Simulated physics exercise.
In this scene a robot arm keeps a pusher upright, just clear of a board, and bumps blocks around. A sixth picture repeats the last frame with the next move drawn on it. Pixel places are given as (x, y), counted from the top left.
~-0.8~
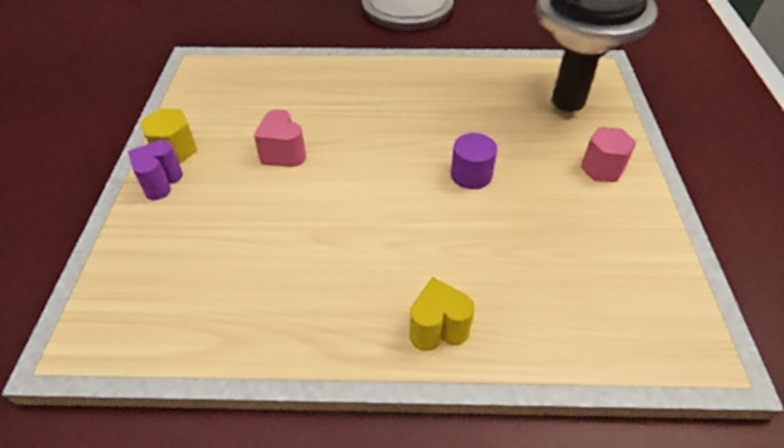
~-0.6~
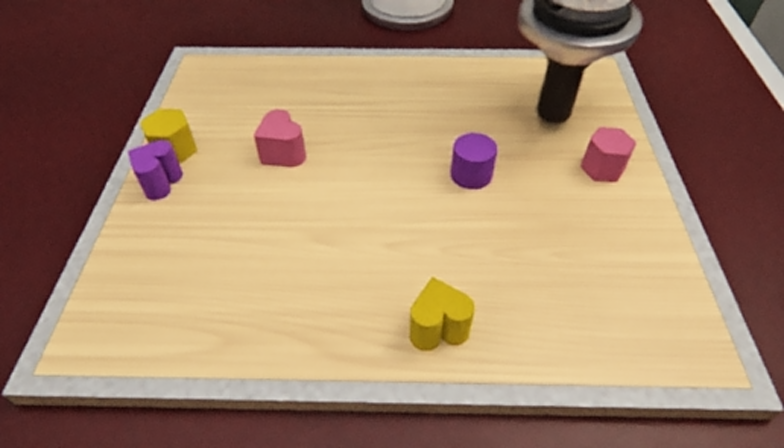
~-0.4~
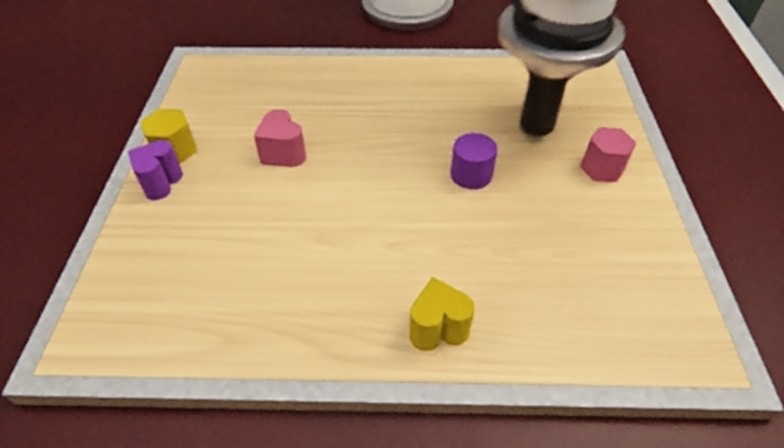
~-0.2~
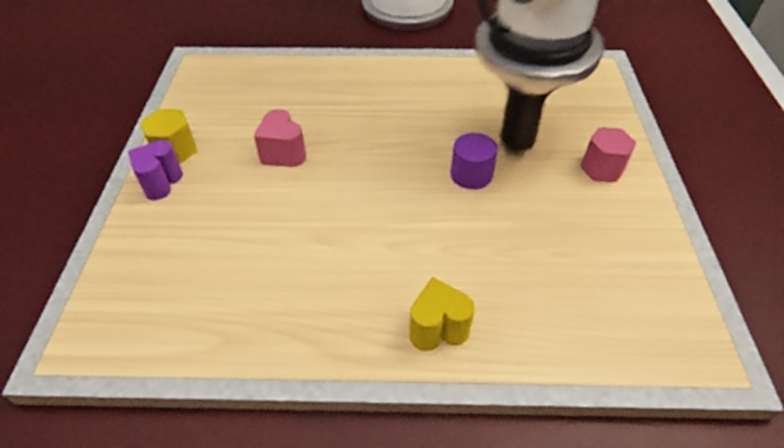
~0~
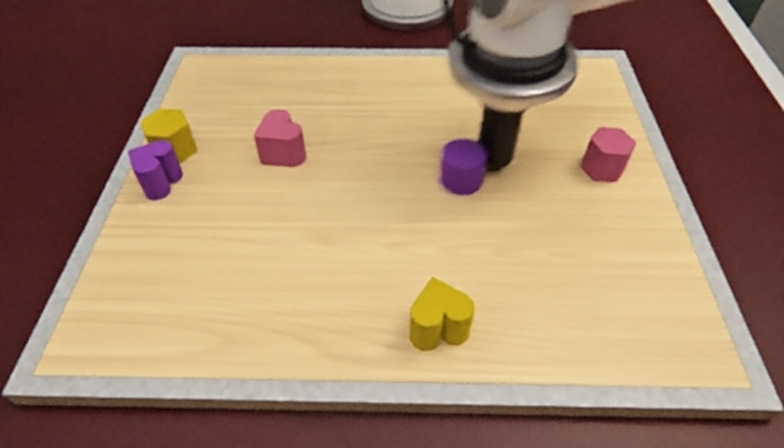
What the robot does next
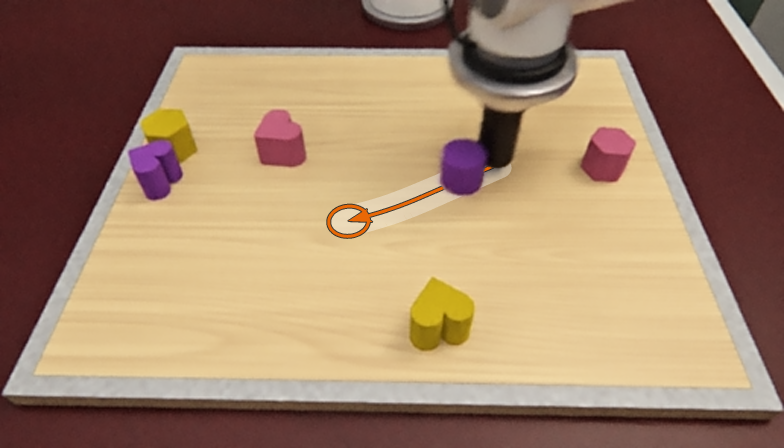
At the start, a dark-tipped pusher stands near the upper right of a wooden board scattered with yellow, pink and purple blocks. It moves left and toward the viewer, passing between the pink hexagonal block and the purple round one, then nudges the purple round block slightly left while the others stay still.
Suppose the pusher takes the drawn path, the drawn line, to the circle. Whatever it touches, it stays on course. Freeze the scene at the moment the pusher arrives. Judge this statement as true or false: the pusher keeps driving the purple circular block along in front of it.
The statement is true.
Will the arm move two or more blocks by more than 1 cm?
No, it doesn't check out.
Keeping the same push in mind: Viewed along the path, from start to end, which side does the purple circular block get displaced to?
Its shift is leftward.
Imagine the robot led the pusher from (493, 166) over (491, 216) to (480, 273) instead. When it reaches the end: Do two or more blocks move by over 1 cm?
I expect not.
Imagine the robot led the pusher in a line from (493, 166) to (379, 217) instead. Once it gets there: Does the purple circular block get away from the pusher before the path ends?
Short answer: No.
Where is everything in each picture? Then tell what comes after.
The first frame shows pusher's lower end at (568, 103); purple circular block at (476, 146).
The second frame shows pusher at (554, 114); blocks still.
The third frame shows pusher at (537, 126); blocks still.
The fourth frame shows pusher at (517, 141); blocks still.
The fifth frame shows pusher at (495, 157); purple circular block at (464, 152).
Drawn move, from (493, 166) through (426, 195) to (349, 221).
On the path given first. One third of the way, pusher at (449, 176); purple circular block at (416, 173).
Two thirds of the way, pusher at (401, 196); purple circular block at (365, 196).
At the end, pusher at (348, 212); purple circular block at (316, 221).
